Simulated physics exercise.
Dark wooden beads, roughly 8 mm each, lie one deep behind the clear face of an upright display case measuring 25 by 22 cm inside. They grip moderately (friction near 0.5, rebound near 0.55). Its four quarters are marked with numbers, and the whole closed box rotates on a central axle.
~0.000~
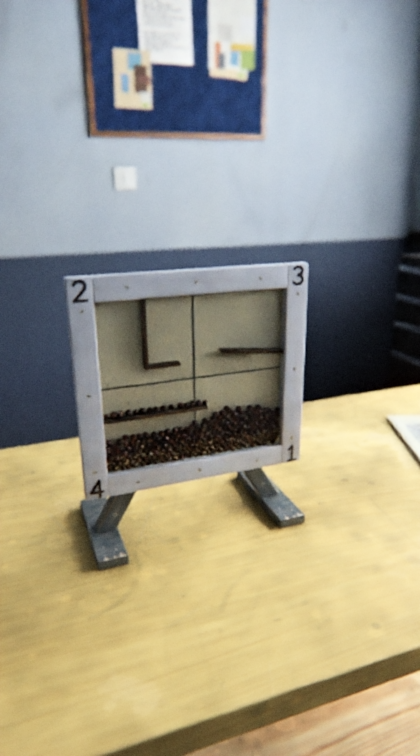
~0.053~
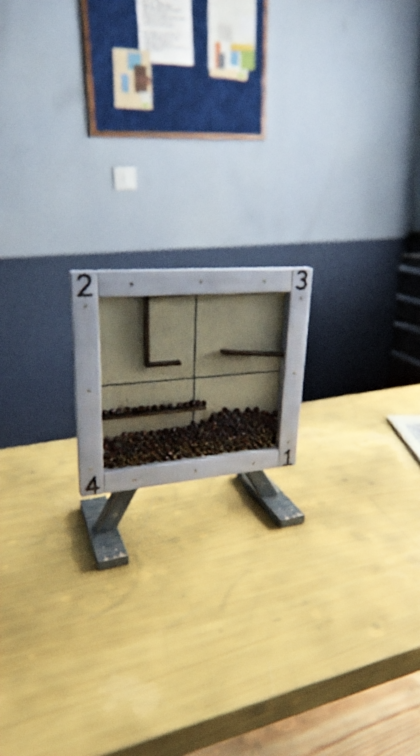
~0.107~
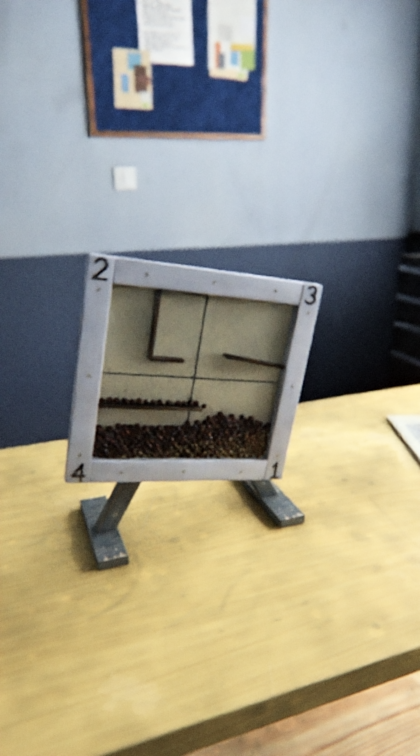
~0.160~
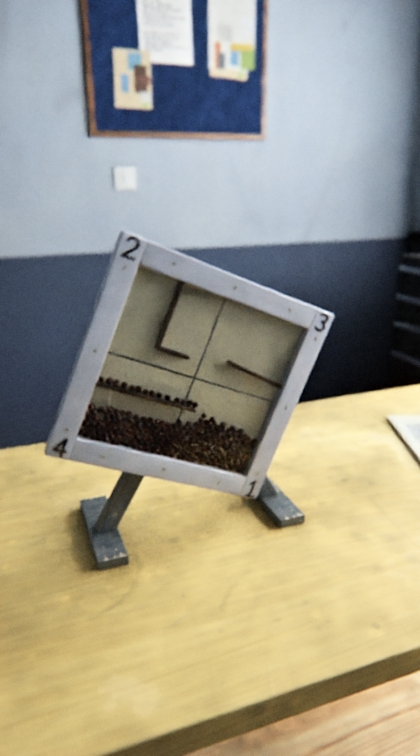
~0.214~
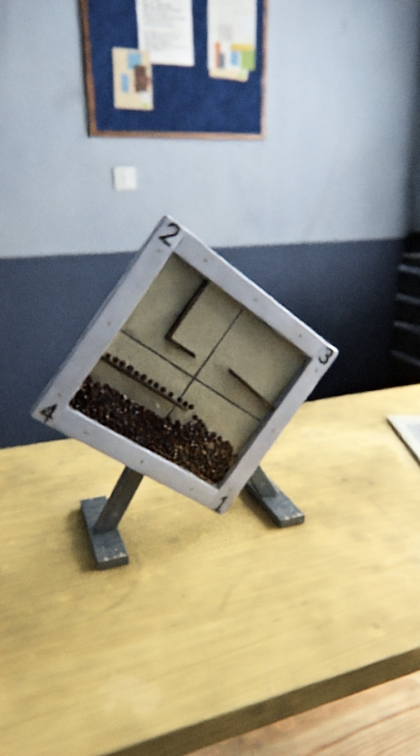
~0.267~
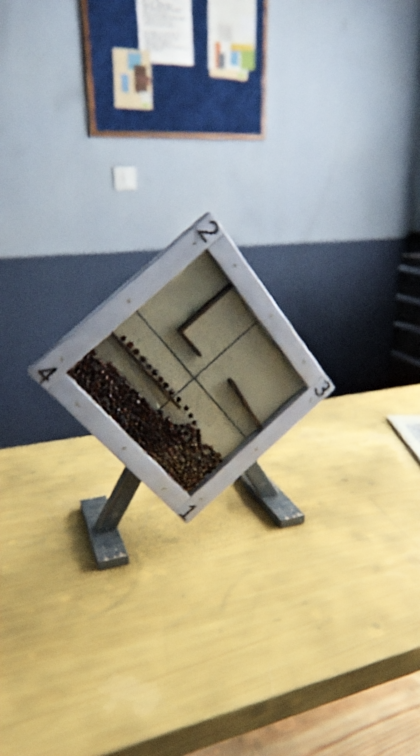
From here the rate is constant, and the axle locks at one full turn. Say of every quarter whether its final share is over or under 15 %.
Quarter 1 over, quarter 2 over, quarter 3 under, quarter 4 over 15 %.
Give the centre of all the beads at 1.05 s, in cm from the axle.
Some 1 cm left and 5 cm below.
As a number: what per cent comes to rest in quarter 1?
About 30 per cent.
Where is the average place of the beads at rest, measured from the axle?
Some 3 cm left and 4 cm below.
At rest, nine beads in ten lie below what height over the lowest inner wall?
About 14 cm.
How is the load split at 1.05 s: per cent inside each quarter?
Quarter 1: 5; quarter 2: 50; quarter 3: 5; quarter 4: 40.
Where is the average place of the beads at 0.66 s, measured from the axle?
About 8 cm left and 1 cm above.
After 0.66 s, it has turned 161°, the beads' middle is 8 cm left of and 1 cm above the axle; by quarter, no. 1, 75 %, no. 3, 20 %.
After 1.45 s, it has turned 360°, the beads' middle is 6 cm left of and level with the axle; by quarter, no. 1, 10 %, no. 2, 45 %, no. 3, 5 %, no. 4, 40 %.
In the end, by 3.1 s, no. 1, 30 %, no. 2, 25 %, no. 3, 0 %, no. 4, 45 %.
